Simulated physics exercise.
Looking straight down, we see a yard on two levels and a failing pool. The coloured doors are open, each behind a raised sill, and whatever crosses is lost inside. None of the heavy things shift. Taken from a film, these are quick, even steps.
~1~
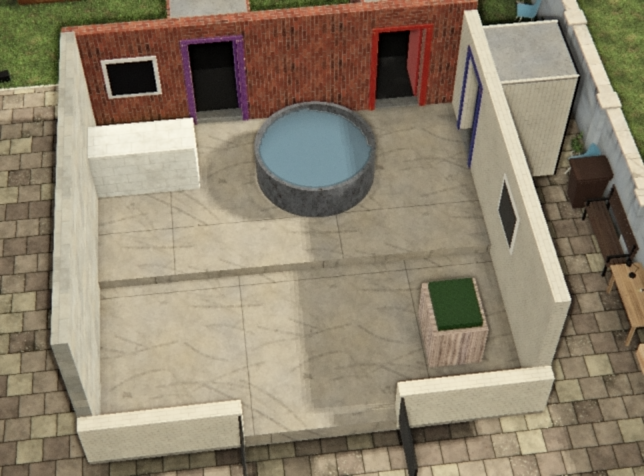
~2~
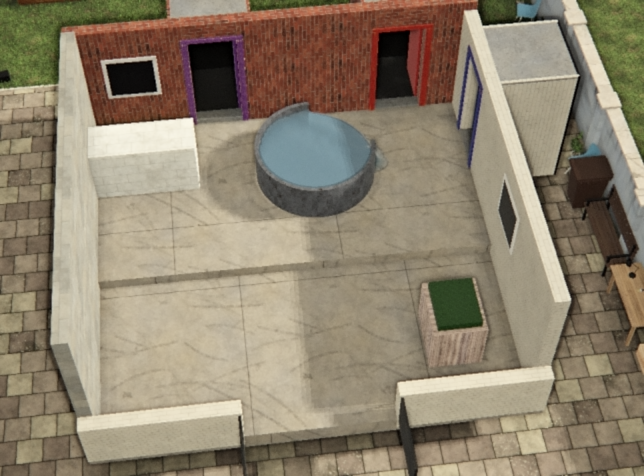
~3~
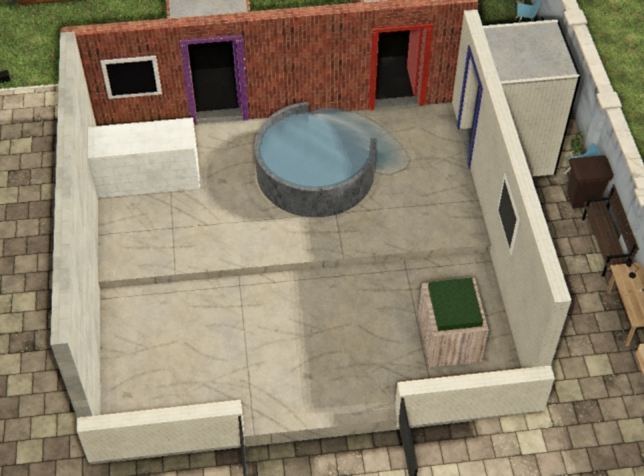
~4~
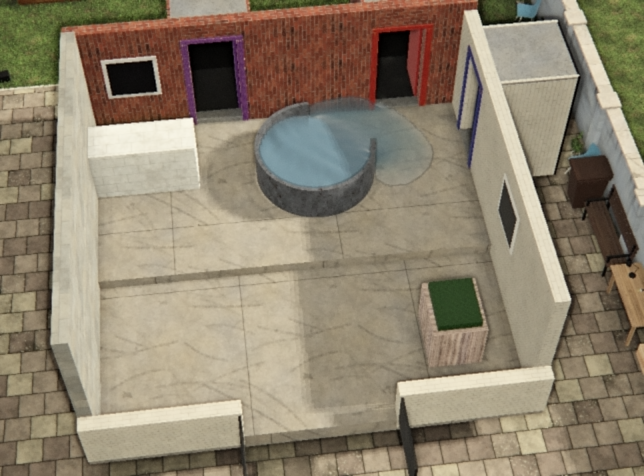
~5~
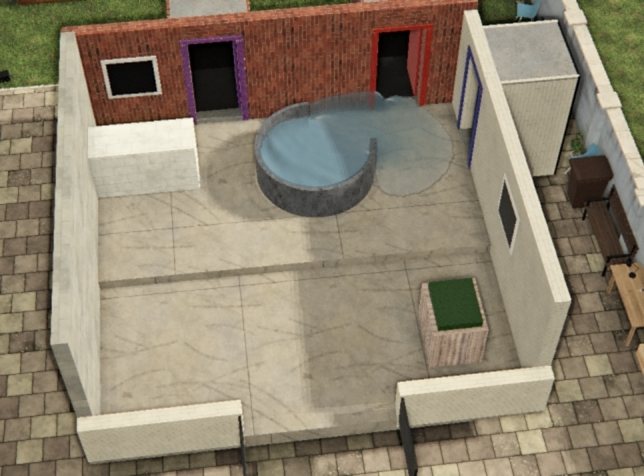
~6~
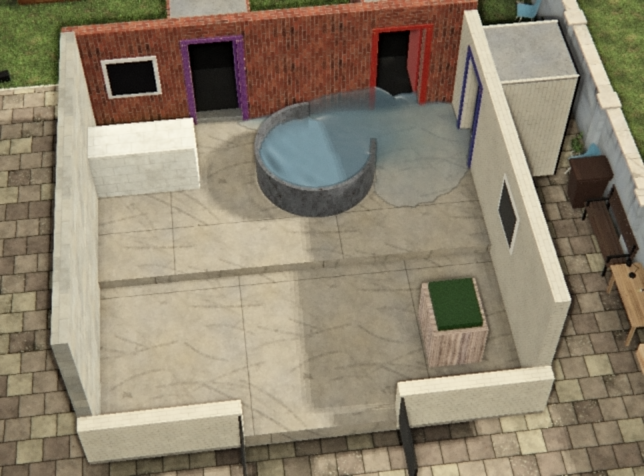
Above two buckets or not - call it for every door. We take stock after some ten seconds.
Blue door: Above two buckets; purple door: Not above two buckets; red door: Above two buckets.
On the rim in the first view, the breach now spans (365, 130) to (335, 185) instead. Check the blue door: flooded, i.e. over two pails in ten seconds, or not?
In that case the blue door exceeds the limit.
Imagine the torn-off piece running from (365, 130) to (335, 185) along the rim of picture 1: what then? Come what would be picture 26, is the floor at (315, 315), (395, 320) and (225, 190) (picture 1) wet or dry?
In turn: Dry, flooded, free of water.
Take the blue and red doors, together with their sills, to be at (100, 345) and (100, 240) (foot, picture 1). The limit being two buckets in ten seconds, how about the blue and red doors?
First the blue door, which stays on the safe side, then the red door, which stays on the safe side.
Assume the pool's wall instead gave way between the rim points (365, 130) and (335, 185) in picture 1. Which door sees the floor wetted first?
It's the blue one.
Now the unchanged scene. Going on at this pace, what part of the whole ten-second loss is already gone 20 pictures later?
I'd estimate close to 60 per cent.
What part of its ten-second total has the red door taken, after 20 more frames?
By my reckoning, 70 percent.
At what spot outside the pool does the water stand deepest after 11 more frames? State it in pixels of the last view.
Somewhere close to (443, 105).
A moment on, water covers 15 % of the floor; the blue door over two buckets in, the purple door wet at the sill, nothing in, the red door far over two buckets in.
Next, water covers 20 % of the floor; the blue door far over two buckets in, the purple door wet at the sill, nothing in, the red door far over two buckets in.
Then, water covers 35 % of the floor; the blue door far over two buckets in, the purple door wet at the sill, nothing in, the red door far over two buckets in.
Later, water covers 55 % of the floor; the blue door far over two buckets in, the purple door wet at the sill, nothing in, the red door far over two buckets in.
In the end, water covers 75 % of the floor; the blue door far over two buckets in, the purple door wet at the sill, nothing in, the red door far over two buckets in.
